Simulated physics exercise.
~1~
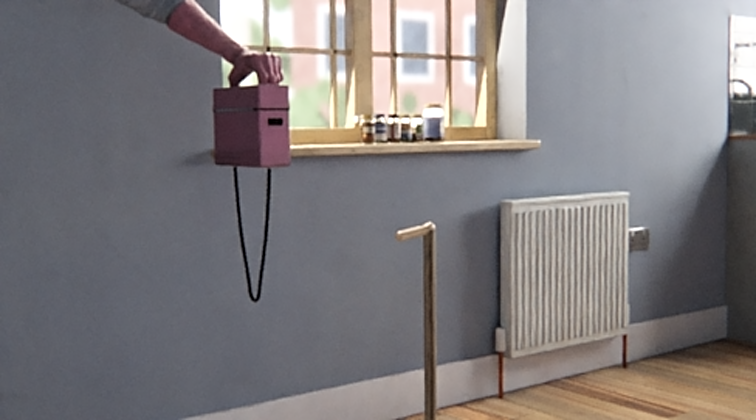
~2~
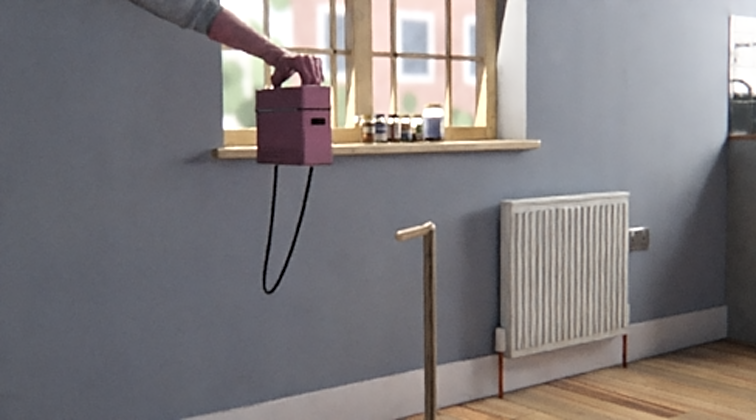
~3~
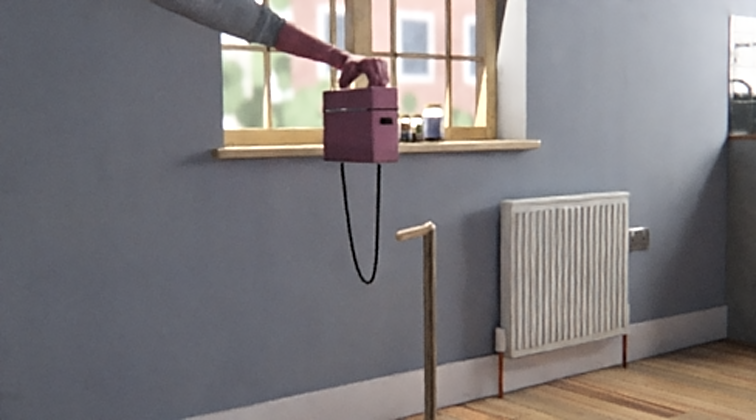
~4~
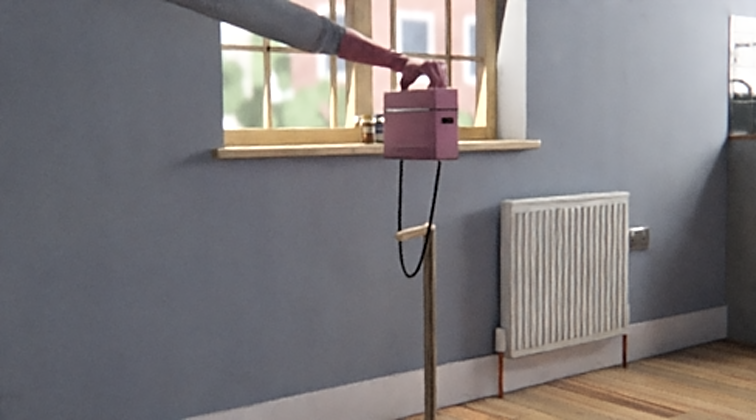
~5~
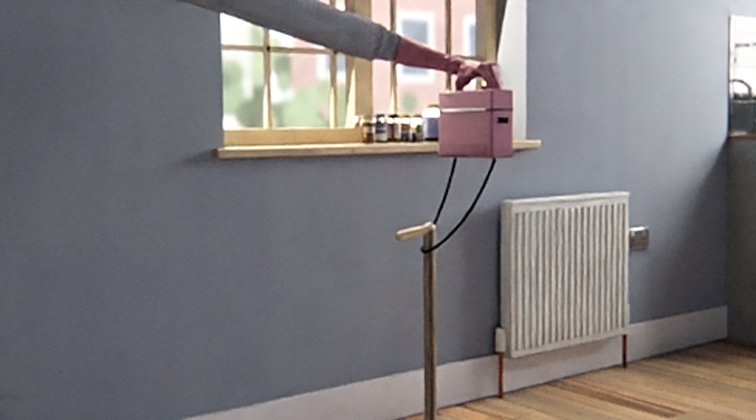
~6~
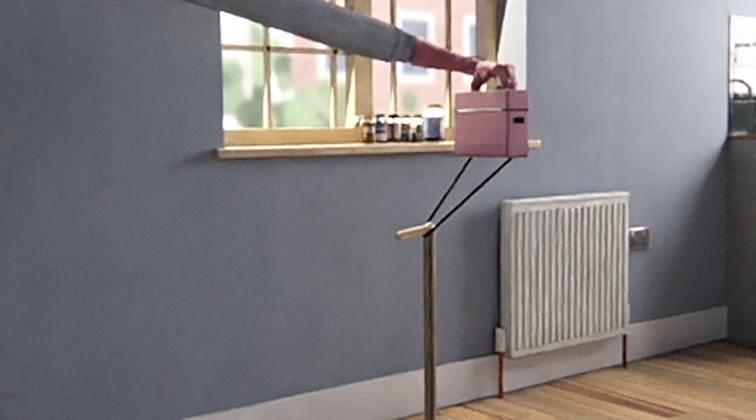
To begin with, a hand reaching in from the upper left holds a pink case upright in front of a window, with a loop of dark cord dangling freely beneath it. The arm carries the case steadily to the right, past small jars on the sill and towards a post with a short hook on top. As the case passes over the post, the hanging loop meets the hook. The case keeps moving right and the cord slants back behind it. Finally, the loop pulls tight round the post, and the hand stops with the case caught.
